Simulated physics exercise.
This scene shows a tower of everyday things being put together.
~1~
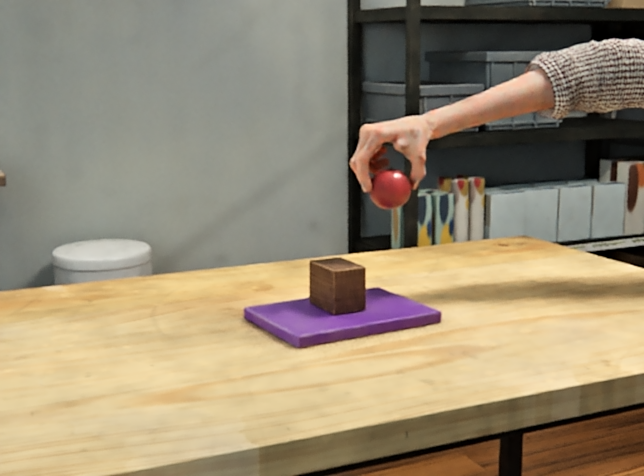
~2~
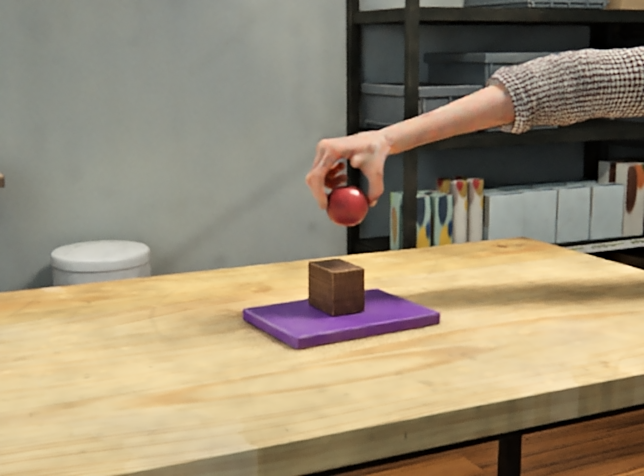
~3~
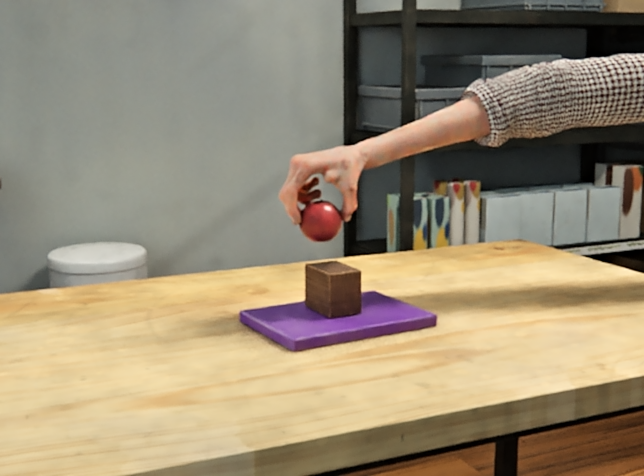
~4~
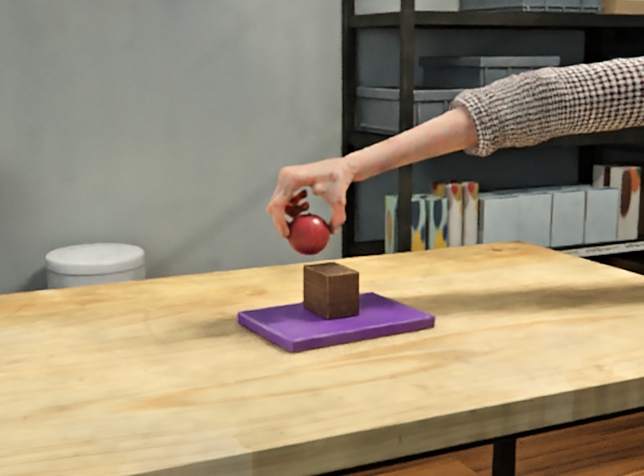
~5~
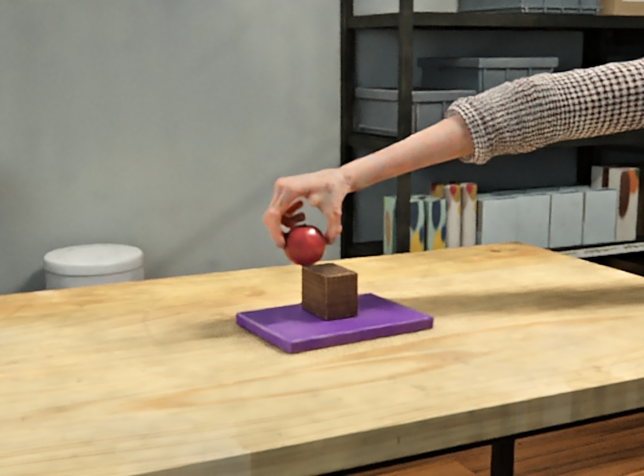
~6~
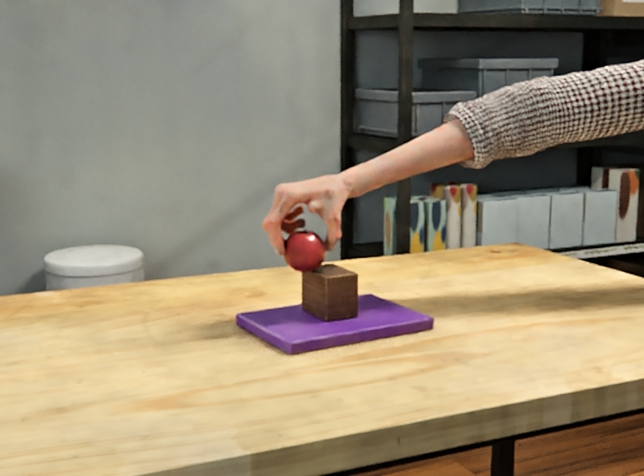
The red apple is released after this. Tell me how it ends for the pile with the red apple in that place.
It doesn't stay upright.
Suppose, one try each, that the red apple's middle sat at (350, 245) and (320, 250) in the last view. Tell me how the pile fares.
Case one: The pile topples; case two: It stands firm.
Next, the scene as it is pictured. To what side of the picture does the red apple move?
Looks like it moves off to the left.
Then, 0.20 s on from there, things are still on the move.
Then, 0.30 s on from there, red apple now fallen.
Then, 0.40 s on from there, nothing new.
In the end, fallen, red apple; the other 2 unmoved. At the end, from the last picture's camera, red apple near (279, 299). The pile gives way.
